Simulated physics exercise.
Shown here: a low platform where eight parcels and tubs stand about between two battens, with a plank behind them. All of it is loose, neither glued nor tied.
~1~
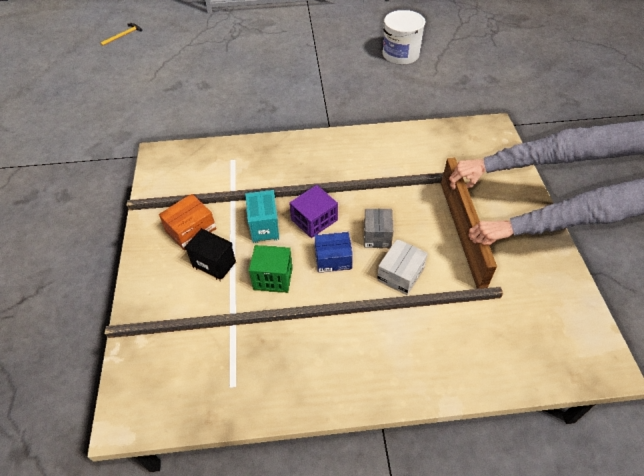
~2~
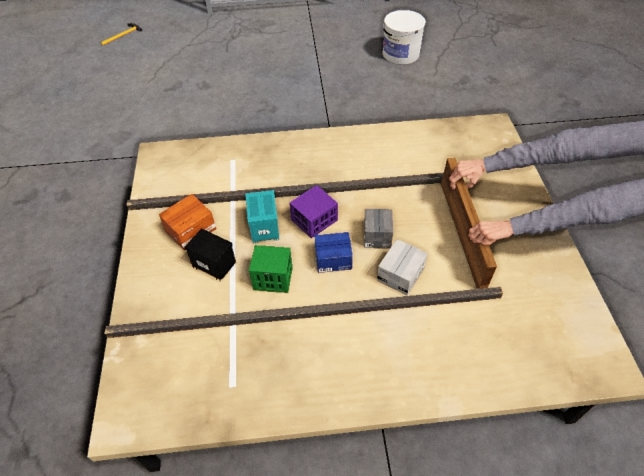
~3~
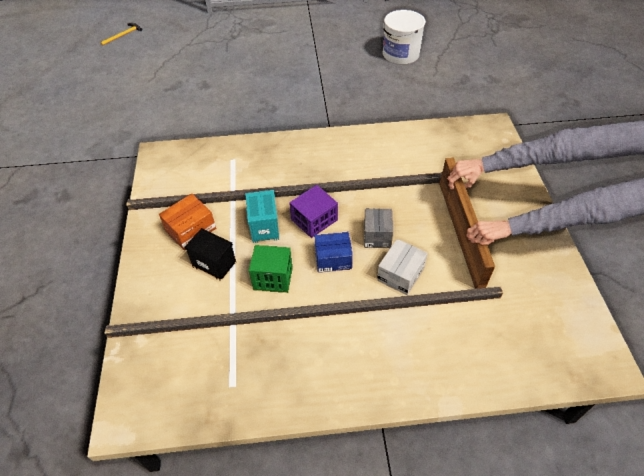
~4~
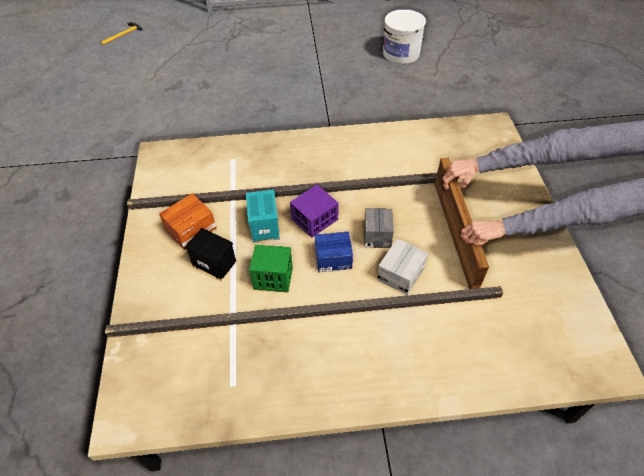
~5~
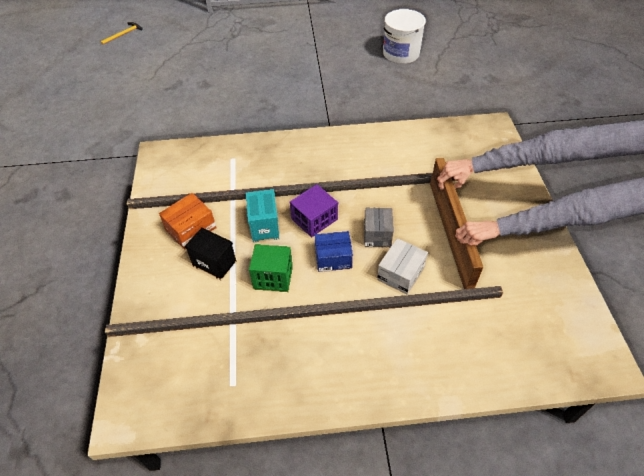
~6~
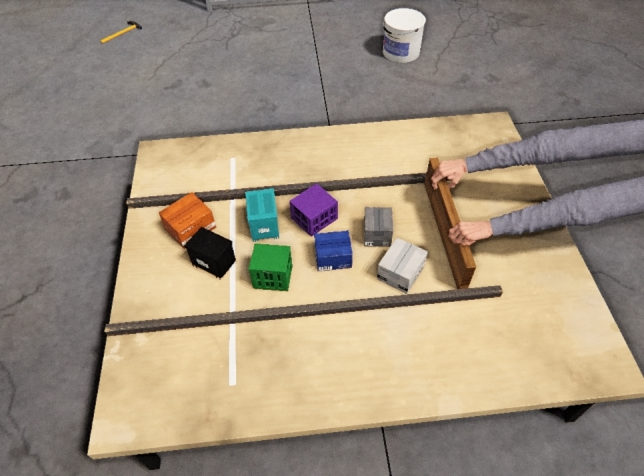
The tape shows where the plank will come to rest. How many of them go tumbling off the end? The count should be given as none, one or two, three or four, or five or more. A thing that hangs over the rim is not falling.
Nothing falls.
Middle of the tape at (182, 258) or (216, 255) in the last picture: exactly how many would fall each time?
It would be 2 and 0.
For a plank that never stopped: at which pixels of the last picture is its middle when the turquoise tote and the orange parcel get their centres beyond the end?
I'd put it close to (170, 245), and close to (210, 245) for the other one.
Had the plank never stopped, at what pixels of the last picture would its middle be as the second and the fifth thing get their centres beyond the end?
(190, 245), later (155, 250).
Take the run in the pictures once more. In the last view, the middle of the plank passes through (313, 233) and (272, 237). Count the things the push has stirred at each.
First position 6; second position 8.
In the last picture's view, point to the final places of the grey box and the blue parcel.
Roughly (218, 235), and the other roughly (195, 264).
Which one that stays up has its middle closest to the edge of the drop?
That would be the orange parcel.
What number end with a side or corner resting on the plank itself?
In contact: 3.
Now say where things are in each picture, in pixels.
The first picture shows orange parcel (188, 222); black tote (212, 255); turquoise tote (263, 217); plank (466, 221); tape (233, 255).
The second picture shows black tote (212, 255); white parcel (402, 267).
The third picture shows turquoise tote (263, 217); grey box (378, 228).
The fourth picture shows orange parcel (189, 221); purple crate (314, 211).
The fifth picture shows black tote (212, 254); green crate (272, 268).
The sixth picture shows orange parcel (188, 220); black tote (212, 254); turquoise tote (263, 215); plank (448, 221); tape (233, 253).
A little later, none off yet; orange parcel at rest near (188, 220); black tote at rest near (212, 254); turquoise tote at rest near (263, 215).
Next, none off yet; orange parcel at rest near (188, 220); black tote at rest near (212, 254); turquoise tote shifted a little near (249, 216).
When it is over, the number that fall off is zero.
